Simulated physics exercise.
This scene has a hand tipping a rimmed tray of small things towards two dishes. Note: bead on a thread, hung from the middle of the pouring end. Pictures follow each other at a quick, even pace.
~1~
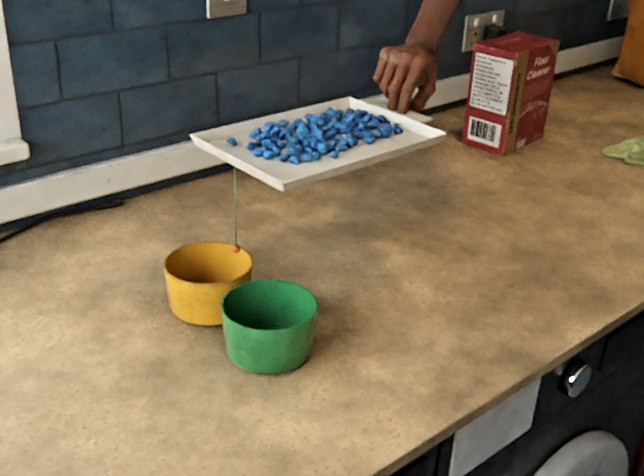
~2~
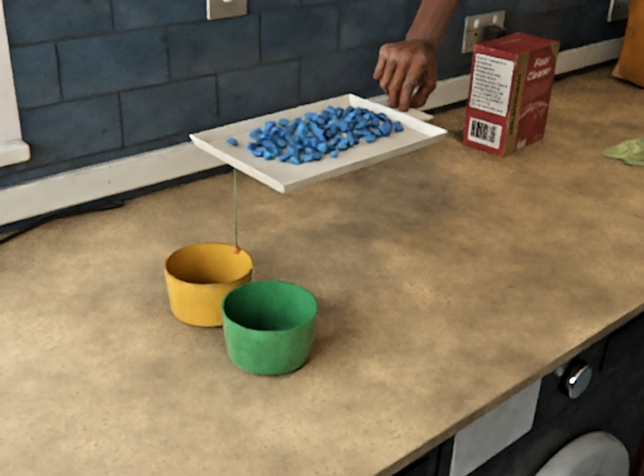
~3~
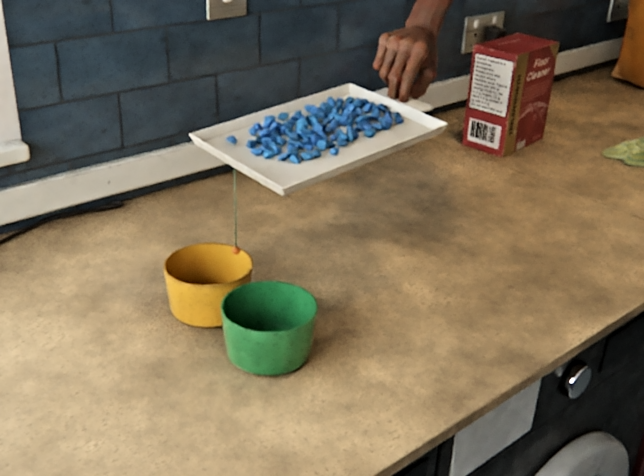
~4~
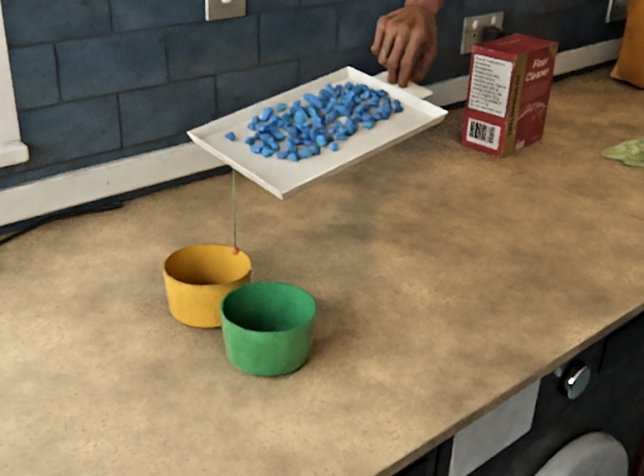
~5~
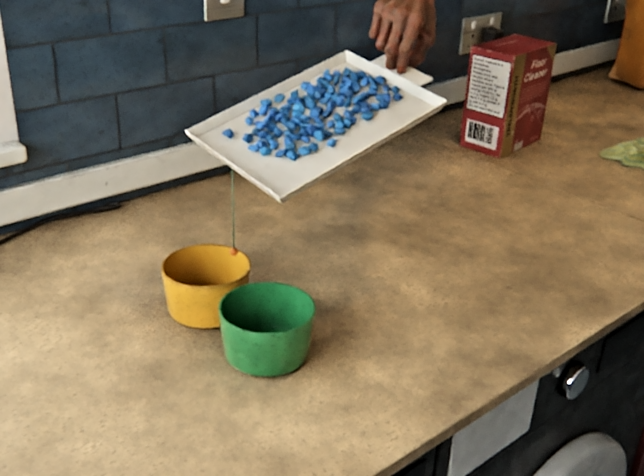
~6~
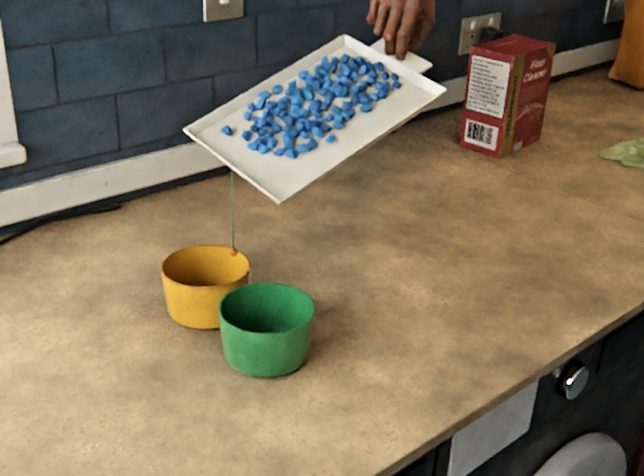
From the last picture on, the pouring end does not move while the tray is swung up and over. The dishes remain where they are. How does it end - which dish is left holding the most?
The right one.
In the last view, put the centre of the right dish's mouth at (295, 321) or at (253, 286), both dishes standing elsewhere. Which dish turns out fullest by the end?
In order of the tries: The dish on the right side, then the dish on the right side.
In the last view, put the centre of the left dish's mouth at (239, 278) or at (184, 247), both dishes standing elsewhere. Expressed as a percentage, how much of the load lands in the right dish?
About 30 per cent, then about 50 per cent.
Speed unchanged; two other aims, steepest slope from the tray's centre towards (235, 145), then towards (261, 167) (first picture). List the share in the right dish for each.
Respectively 0 % and 30 %.
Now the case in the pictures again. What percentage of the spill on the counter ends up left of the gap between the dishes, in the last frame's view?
Near 80 in a hundred.
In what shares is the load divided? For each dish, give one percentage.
Left about 10, right about 80 in a hundred.
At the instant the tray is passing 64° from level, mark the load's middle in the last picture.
Near (275, 185).
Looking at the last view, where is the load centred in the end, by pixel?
Roughly at (260, 346).
Just after the last frame, tray tipped steeply; the larger part on the tray; just a few in the right dish; roughly a quarter in the air.
A moment on, tray tipped past a quarter turn; the larger part in the right dish; about a tenth in the left dish; about a tenth outside both; just a few in the air.
Further on, tray tipped past a quarter turn; the larger part in the right dish; about a tenth in the left dish; about a tenth outside both.
When it is over, tray tipped past a quarter turn; the larger part in the right dish; about a tenth in the left dish; about a tenth outside both.
